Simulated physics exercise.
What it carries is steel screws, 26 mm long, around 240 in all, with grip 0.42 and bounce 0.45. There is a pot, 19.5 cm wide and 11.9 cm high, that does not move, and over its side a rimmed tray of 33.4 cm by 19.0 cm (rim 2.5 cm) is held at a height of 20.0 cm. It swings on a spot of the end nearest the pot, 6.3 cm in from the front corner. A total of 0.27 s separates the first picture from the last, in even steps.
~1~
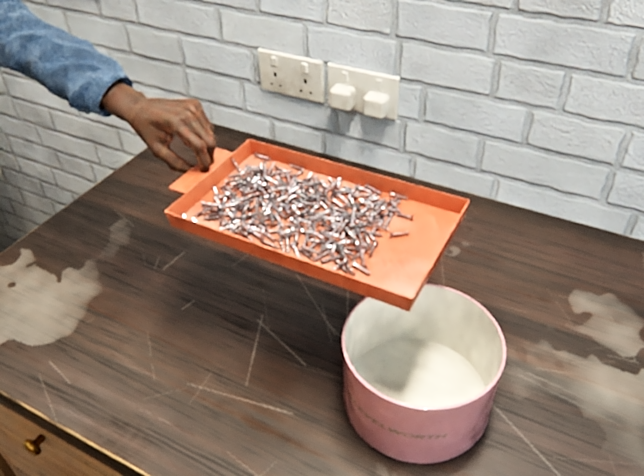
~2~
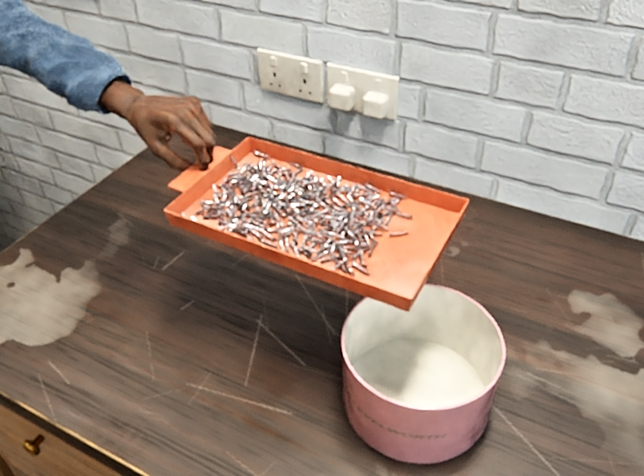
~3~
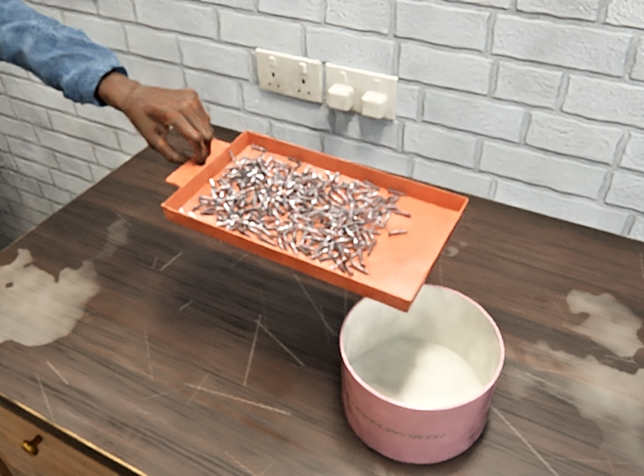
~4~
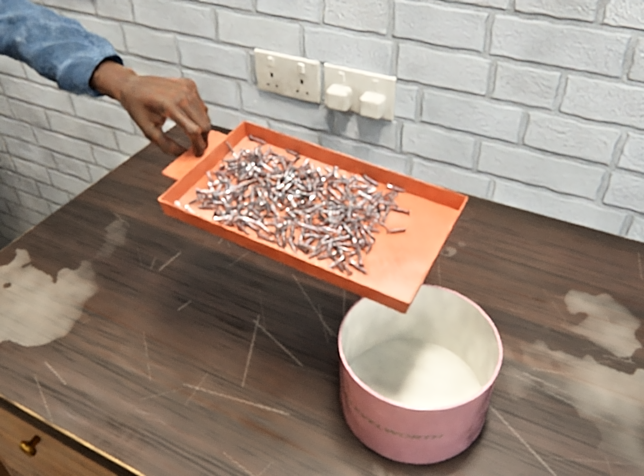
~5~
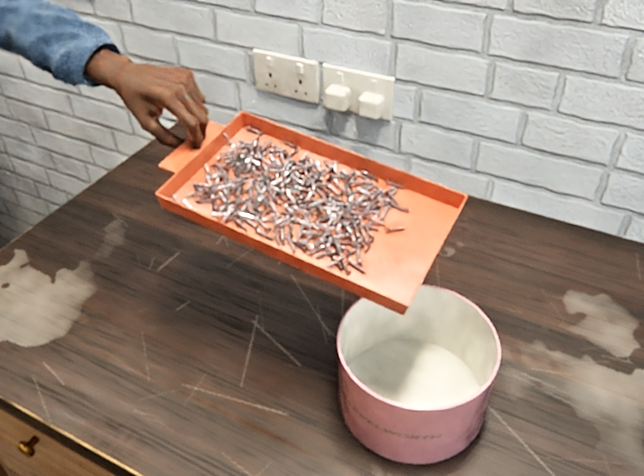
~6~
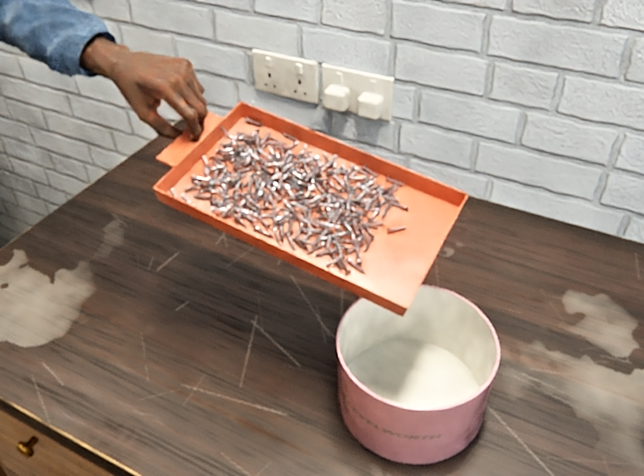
The clip opens on a hand at the upper left gripping an orange rimmed tray of small metal pieces above a pink pot on a dark, worn tabletop. The hand slowly lifts the tray's left end, slightly steepening its slope toward the pot, while the pieces stay heaped on it.
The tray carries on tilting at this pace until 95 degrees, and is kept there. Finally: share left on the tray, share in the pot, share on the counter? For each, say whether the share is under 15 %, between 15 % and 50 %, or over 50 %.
Tray: Under 15 %; pot: Over 50 %; counter: Under 15 %.
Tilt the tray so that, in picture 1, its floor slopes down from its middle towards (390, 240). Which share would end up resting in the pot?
Something like 50 in a hundred.
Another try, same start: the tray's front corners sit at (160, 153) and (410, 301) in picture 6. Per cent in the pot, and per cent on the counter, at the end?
You'd end with pot at 65 and counter at 35.
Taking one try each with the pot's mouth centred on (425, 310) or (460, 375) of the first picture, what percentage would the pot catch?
The shares would be near 45 and 90 per cent respectively.
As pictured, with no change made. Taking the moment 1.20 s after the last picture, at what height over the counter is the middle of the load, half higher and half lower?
I'd put it near 22 cm.
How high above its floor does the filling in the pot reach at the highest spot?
Around 3.5 cm above the floor.
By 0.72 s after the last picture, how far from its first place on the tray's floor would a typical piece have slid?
Roughly 13 cm.
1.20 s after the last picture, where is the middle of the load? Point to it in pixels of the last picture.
The middle of the load should be near (399, 296) then.
Then, 0.72 s after the last picture, tilt 50 degrees; the tray holds 100 %, the pot 0 %.
Then, 1.20 s after the last picture, tilt 76 degrees; the tray holds 85 %, the pot 15 %.
Then, 1.75 s after the last picture, tilt 95 degrees; the tray holds 5 %, the pot 95 %.
In the end, tray 5 %, pot 95 %, counter 0 %.
